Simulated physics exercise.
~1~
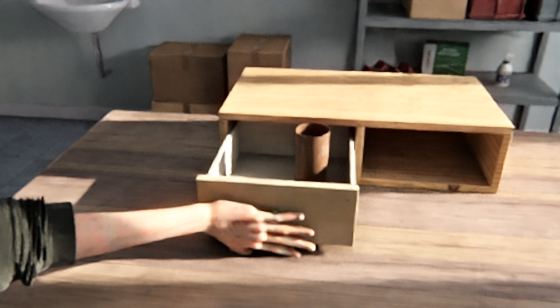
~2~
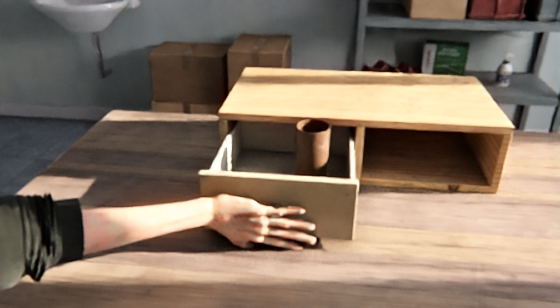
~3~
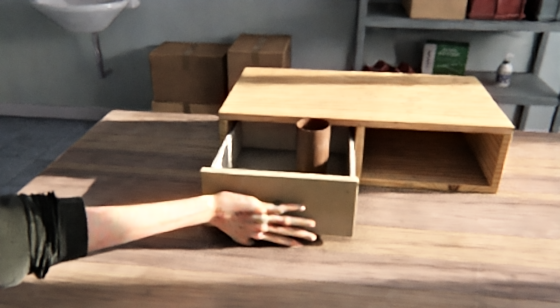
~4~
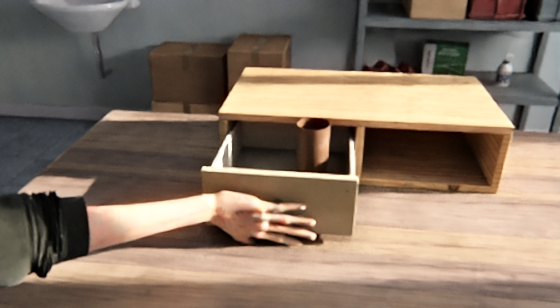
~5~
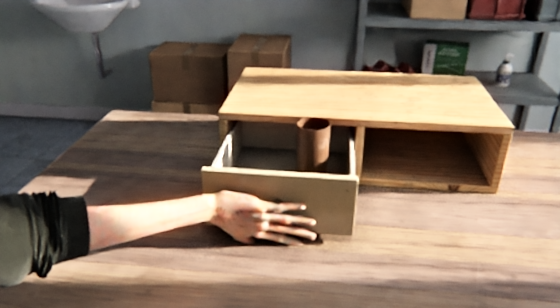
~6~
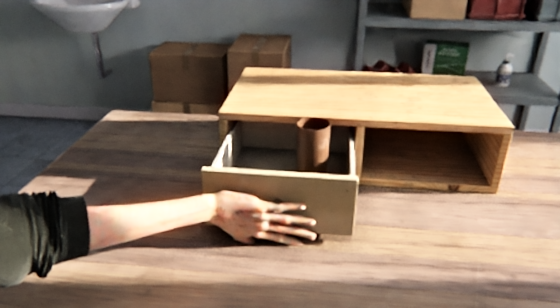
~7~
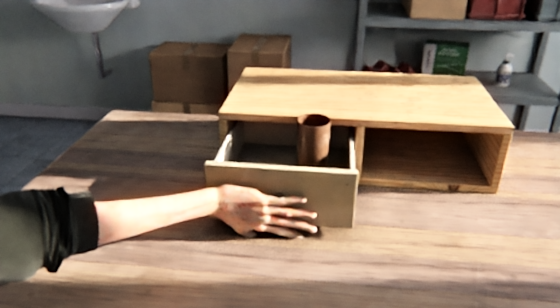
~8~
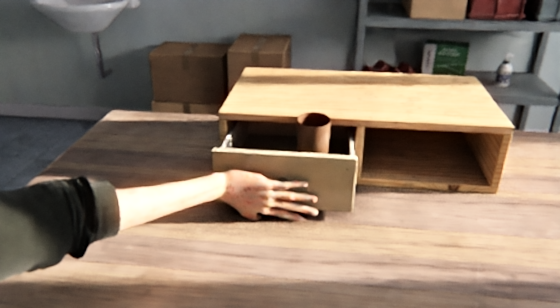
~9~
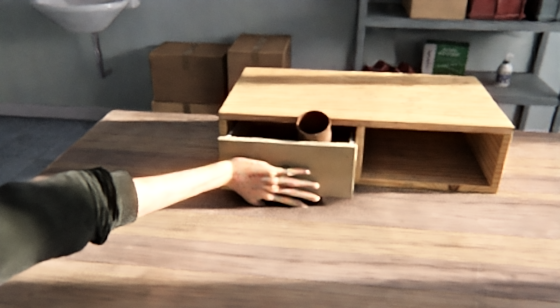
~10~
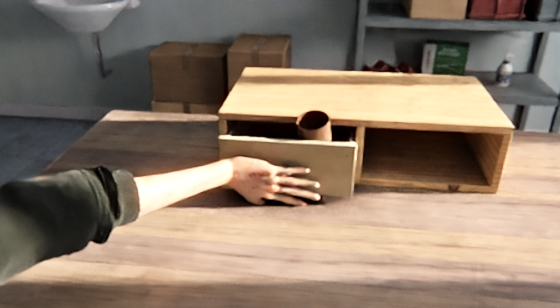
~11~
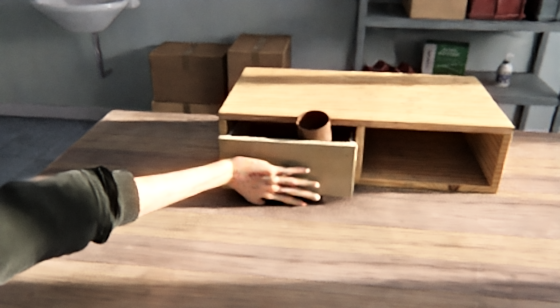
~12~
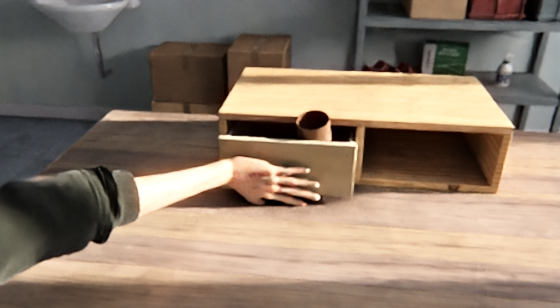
In this clip, a hand pushes an open drawer holding an upright brown beaker toward a wooden chest, pausing before pushing it further in. The beaker ends up leaning at the chest's top edge, and the drawer stops partly open with the hand still against its front.
